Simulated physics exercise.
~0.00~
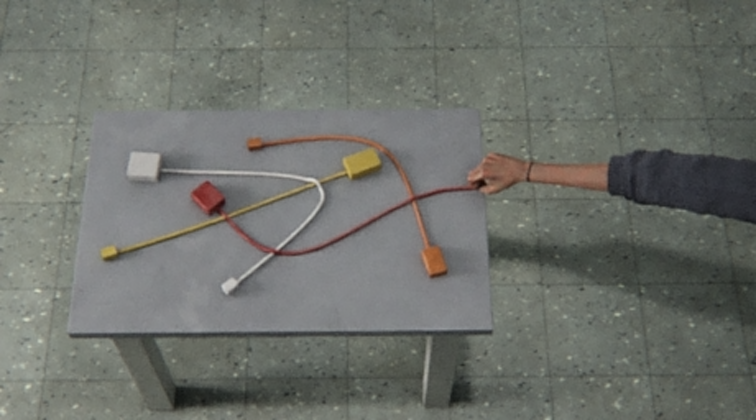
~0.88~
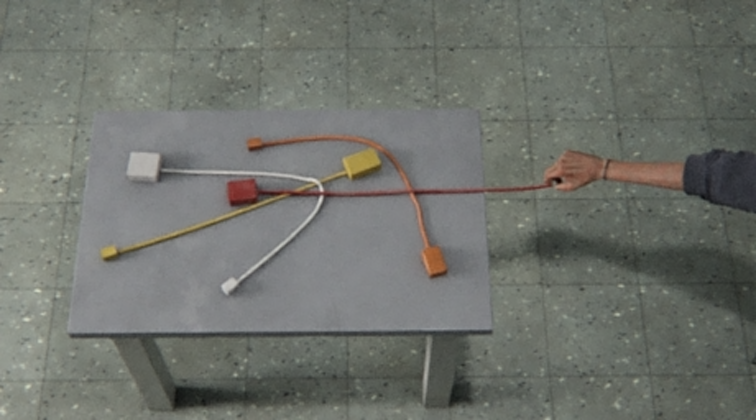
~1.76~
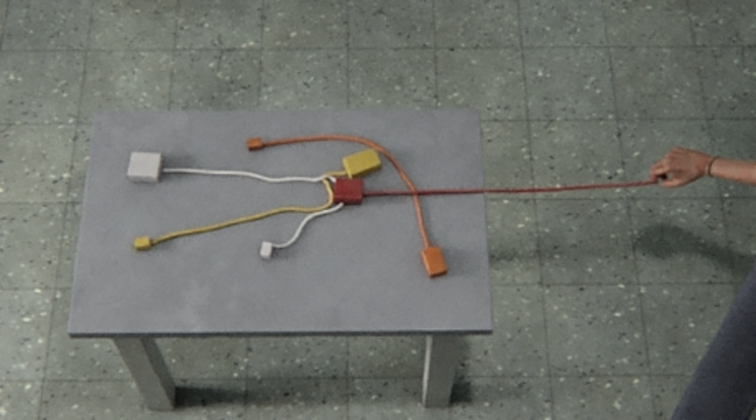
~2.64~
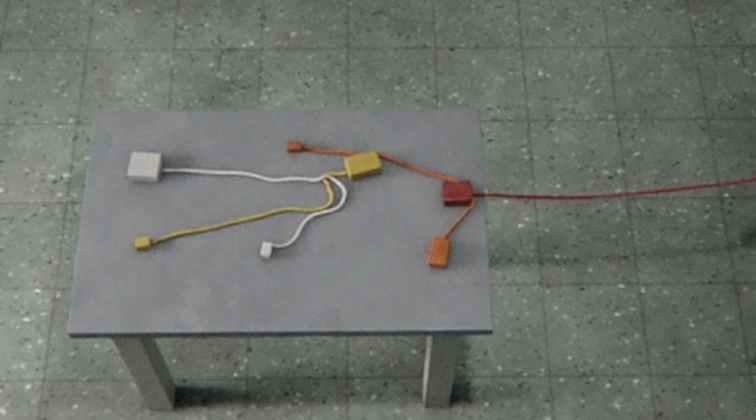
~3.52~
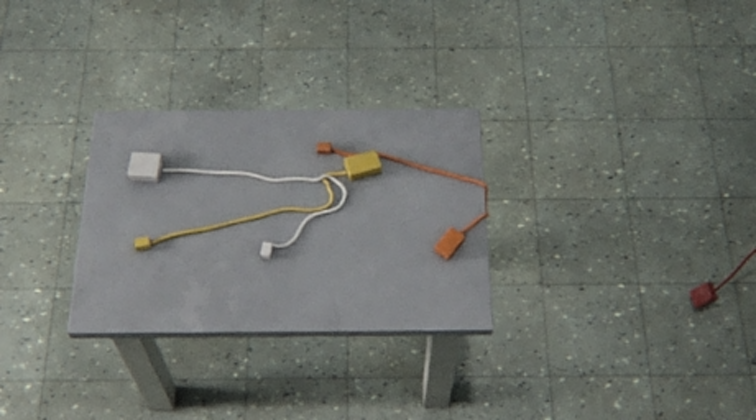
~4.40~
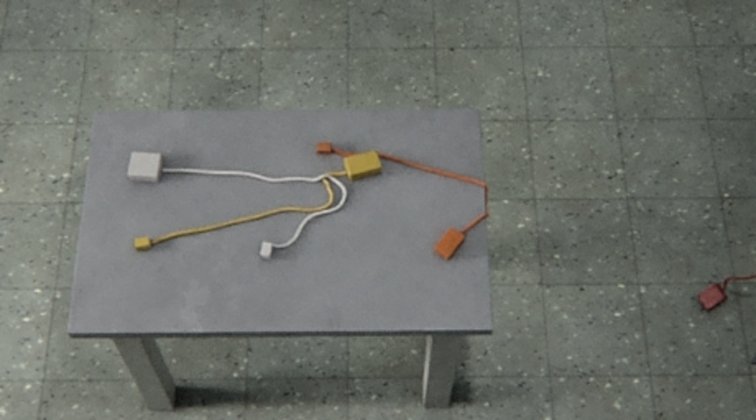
We see a hand pull a red lead rightward from four overlapping leads on a grey table, its charger dragging the yellow, white and then orange leads before dropping off the edge, leaving the white and yellow chargers about where they were and the orange lead bent at the edge.
